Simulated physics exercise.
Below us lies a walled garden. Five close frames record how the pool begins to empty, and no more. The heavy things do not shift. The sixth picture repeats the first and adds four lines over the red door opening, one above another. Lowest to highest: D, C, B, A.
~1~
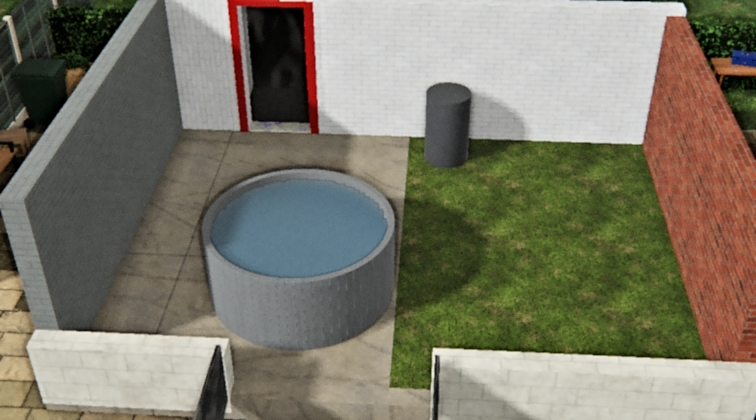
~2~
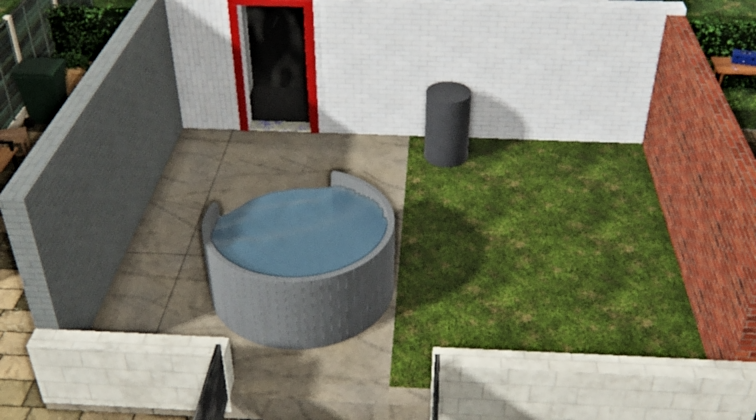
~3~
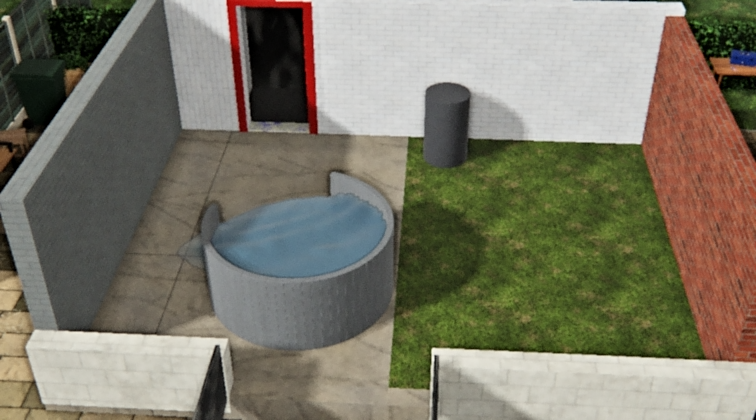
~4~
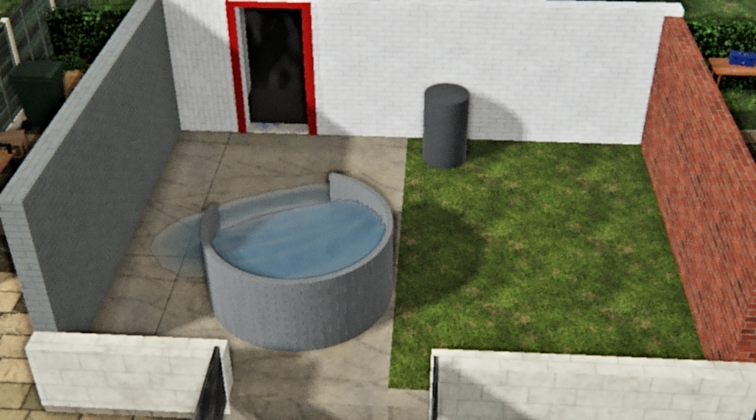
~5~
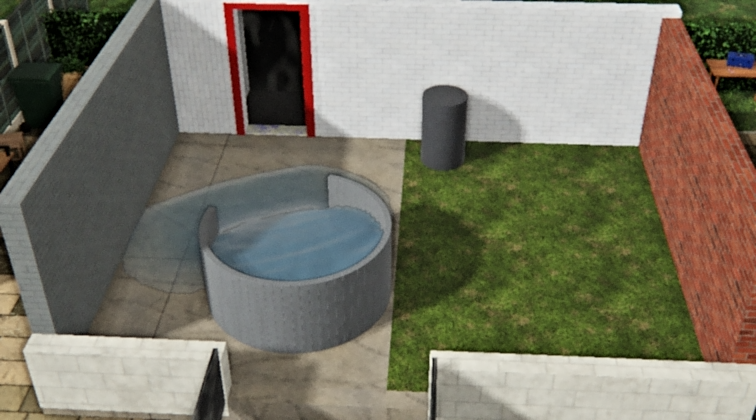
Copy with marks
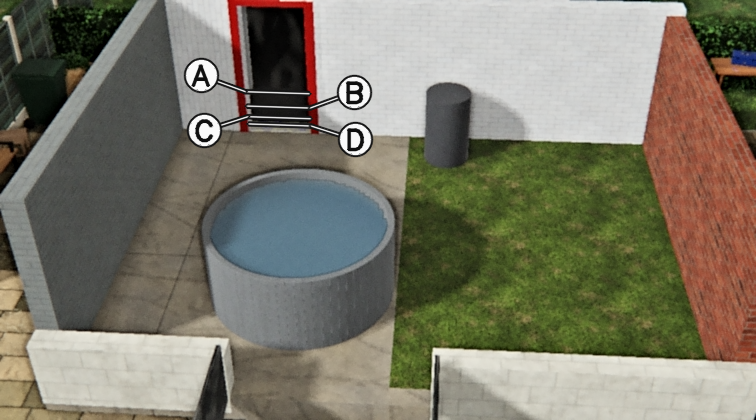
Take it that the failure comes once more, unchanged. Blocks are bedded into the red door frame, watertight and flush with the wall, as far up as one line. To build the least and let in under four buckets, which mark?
I would pick height B.
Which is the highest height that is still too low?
Here it is height C.
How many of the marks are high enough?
Two.
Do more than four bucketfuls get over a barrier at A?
No, not at all.
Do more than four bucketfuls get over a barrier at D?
Yes, that goes wrong.
In white, A at (277, 92); B at (278, 107); C at (279, 117); D at (279, 124); from the bottom up D, C, B, A.
If A is chosen, nothing gets over.
If B is chosen, a splash gets over, under a bucket.
If C is chosen, about 10 bucketfuls get in.
If D is chosen, dozens of bucketfuls pour in.
